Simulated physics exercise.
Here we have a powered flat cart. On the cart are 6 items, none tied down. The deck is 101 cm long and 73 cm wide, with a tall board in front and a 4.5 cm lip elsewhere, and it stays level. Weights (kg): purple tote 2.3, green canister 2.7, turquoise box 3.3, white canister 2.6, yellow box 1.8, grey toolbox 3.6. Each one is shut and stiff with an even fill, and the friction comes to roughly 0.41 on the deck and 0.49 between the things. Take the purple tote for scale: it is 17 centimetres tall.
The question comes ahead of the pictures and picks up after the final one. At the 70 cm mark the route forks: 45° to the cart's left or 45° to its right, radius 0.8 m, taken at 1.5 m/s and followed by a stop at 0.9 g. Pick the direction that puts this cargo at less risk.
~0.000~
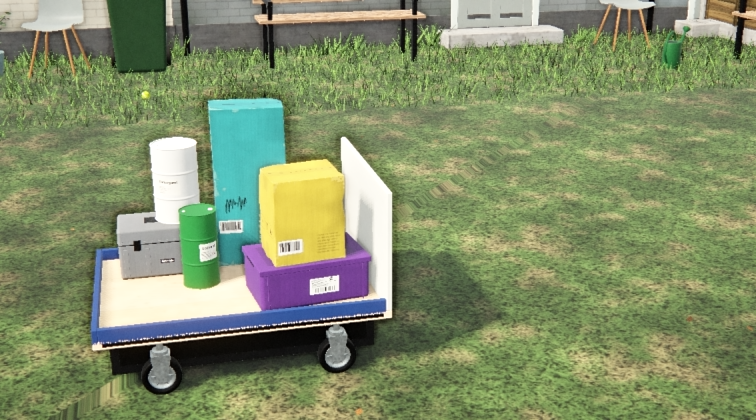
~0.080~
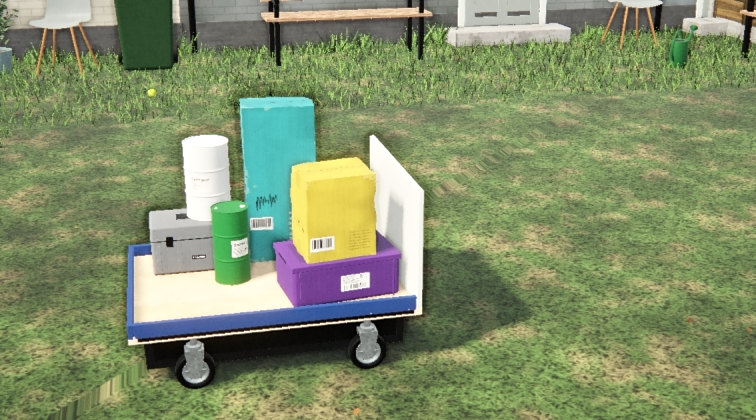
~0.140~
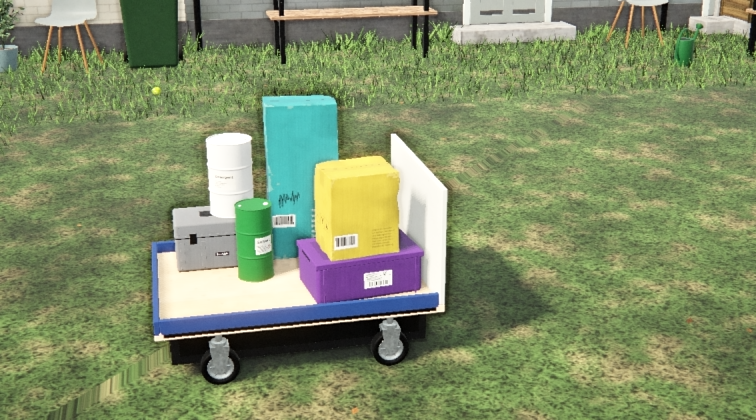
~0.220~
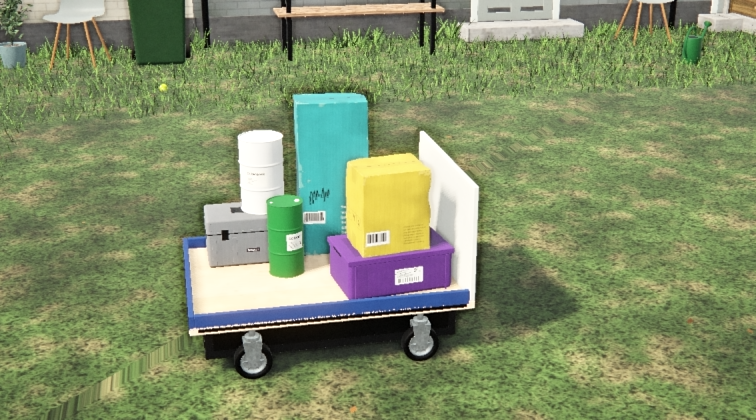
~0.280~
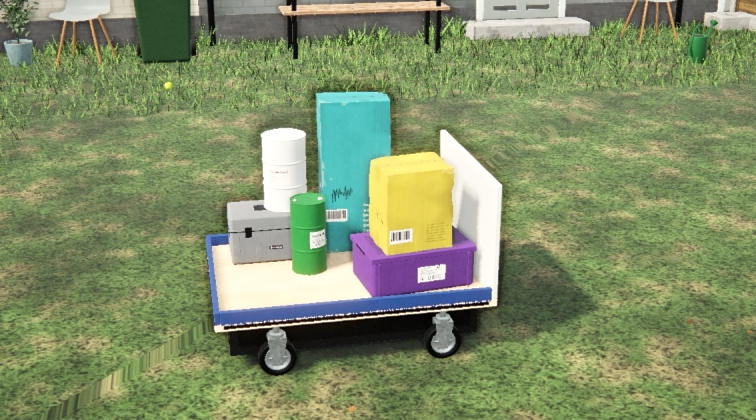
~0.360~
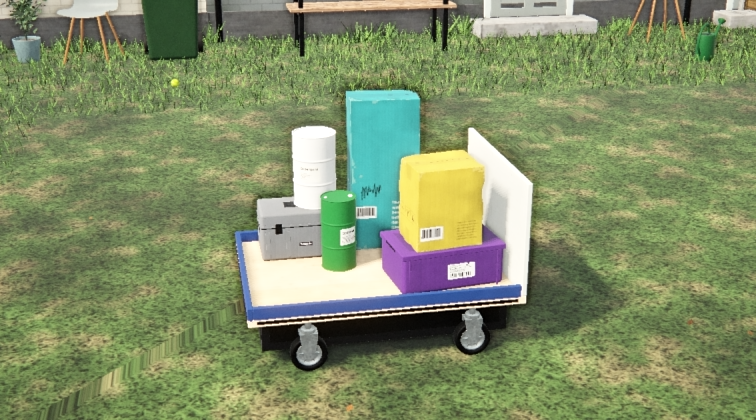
The right one.
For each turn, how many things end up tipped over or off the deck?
Going left: 2; going right: 1.
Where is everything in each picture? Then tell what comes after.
In the first frame, 0 cm covered; purple tote (306, 272); green canister (200, 246).
In the second frame, 12 cm covered; yellow box (333, 210); grey toolbox (197, 239).
In the third frame, 21 cm covered; turquoise box (302, 177); white canister (231, 175).
In the fourth frame, 33 cm covered; yellow box (388, 204); grey toolbox (251, 232).
In the fifth frame, 42 cm covered; turquoise box (354, 173); white canister (285, 170).
In the sixth frame, 54 cm covered; purple tote (442, 257); green canister (339, 231).
Turning left. At 0.96 s, 144 cm covered, turned 41°; purple tote moved 8 cm near (591, 197); turquoise box 31° off upright; yellow box 12° off upright.
After 1.26 s, 176 cm covered, turned 45°, stopped; yellow box now off the deck; green canister 5° off upright near (538, 169); purple tote moved 8 cm near (611, 174).
In the end (2.5 s), off the deck, yellow box; toppled on the cart, turquoise box; not toppled but over 10 cm from the start, green canister, white canister and grey toolbox; the last one under 10 cm from the start. In the last view, purple tote near (611, 174), green canister near (542, 167).
Turning right instead, turquoise box tipped over or off the deck, 1 of 6 in all.
